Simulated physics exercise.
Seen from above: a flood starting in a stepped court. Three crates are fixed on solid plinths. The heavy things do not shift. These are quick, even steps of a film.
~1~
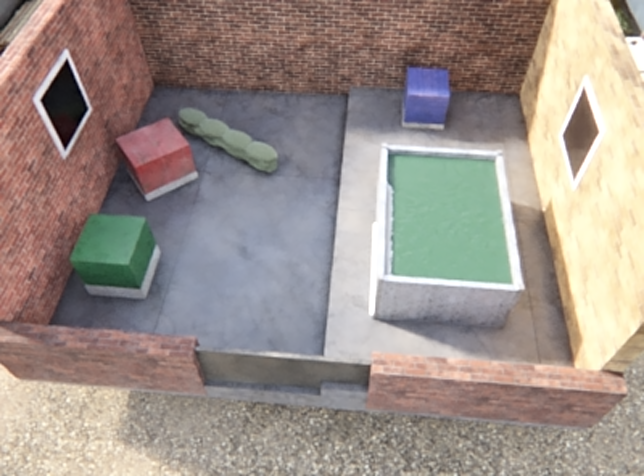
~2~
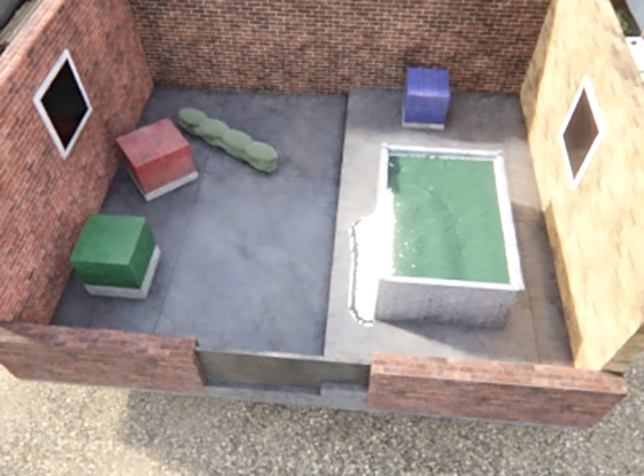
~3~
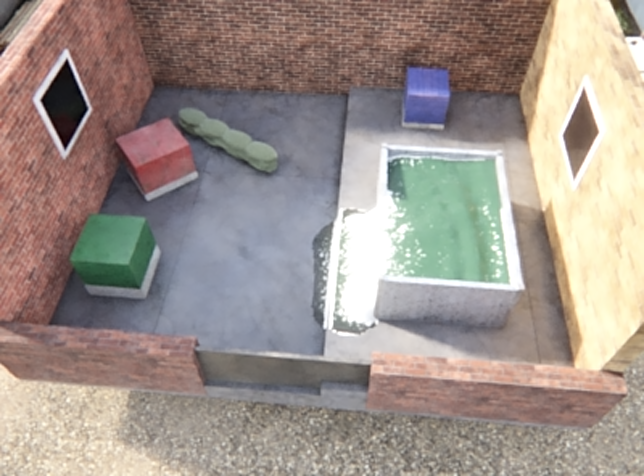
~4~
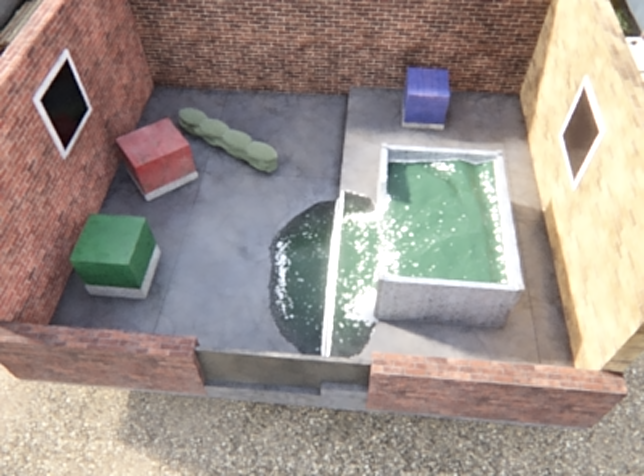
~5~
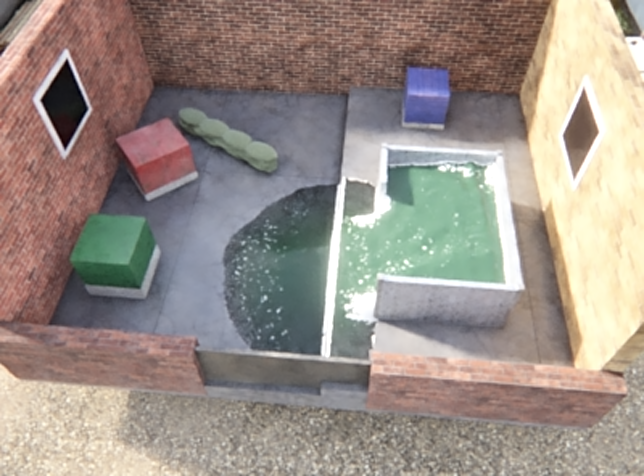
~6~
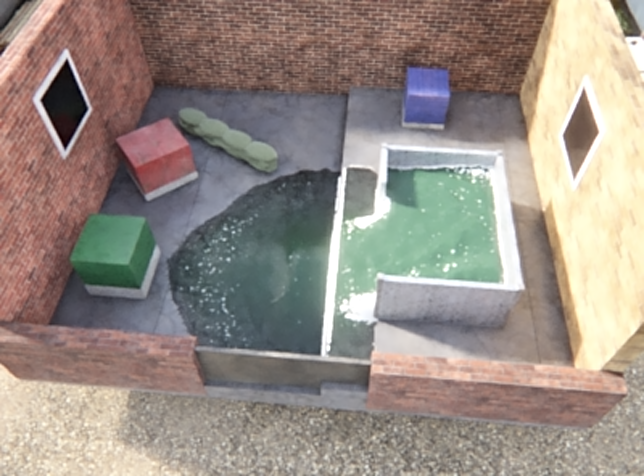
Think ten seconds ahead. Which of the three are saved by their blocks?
One by one: The red crate gets wet; the green crate gets wet; the blue crate stays dry.
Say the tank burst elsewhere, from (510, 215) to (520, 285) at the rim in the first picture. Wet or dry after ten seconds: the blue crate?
One by one: The blue crate is soaked.
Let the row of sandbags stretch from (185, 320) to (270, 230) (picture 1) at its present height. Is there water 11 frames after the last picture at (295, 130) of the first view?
Answer: Clear.
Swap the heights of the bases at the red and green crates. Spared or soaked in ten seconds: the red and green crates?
My reading: The red crate takes water, the green crate is soaked.
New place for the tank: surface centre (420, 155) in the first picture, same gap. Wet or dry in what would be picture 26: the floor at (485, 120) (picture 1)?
At that place: No water.
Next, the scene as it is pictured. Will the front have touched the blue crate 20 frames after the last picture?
My reading: Blue: No.
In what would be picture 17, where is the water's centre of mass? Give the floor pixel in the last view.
Roughly at (252, 267).
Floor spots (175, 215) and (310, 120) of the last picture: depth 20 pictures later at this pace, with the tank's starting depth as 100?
In turn 25 and 0 in a hundred.
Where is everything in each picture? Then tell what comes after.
The first picture shows the open tank at (444, 214) is whole and still.
In the second picture, water pours out at (381, 255) and has run to (370, 321).
In the third picture, water pours out at (381, 256) and has run to (331, 229).
In the fourth picture, water pours out at (380, 258) and has run to (278, 242).
In the fifth picture, the front is at (234, 246), out from the gap at (380, 258).
In the sixth picture, water pours out at (380, 257) and has run to (176, 268).
A moment on, water covers 40 % of the floor; the red crate water round its plinth, the green crate water round its plinth, the blue crate not reached.
Next, water covers 45 % of the floor; the red crate water round its plinth, the green crate water round its plinth, the blue crate not reached.
Then, water covers 50 % of the floor; the red crate water round its plinth, the green crate water round its plinth, the blue crate not reached.
Later, water covers 65 % of the floor; the red crate water round its plinth, the green crate water round its plinth, the blue crate not reached.
In the end, water covers 60 % of the floor; the red crate was topped, the green crate was topped, the blue crate stayed above the water.
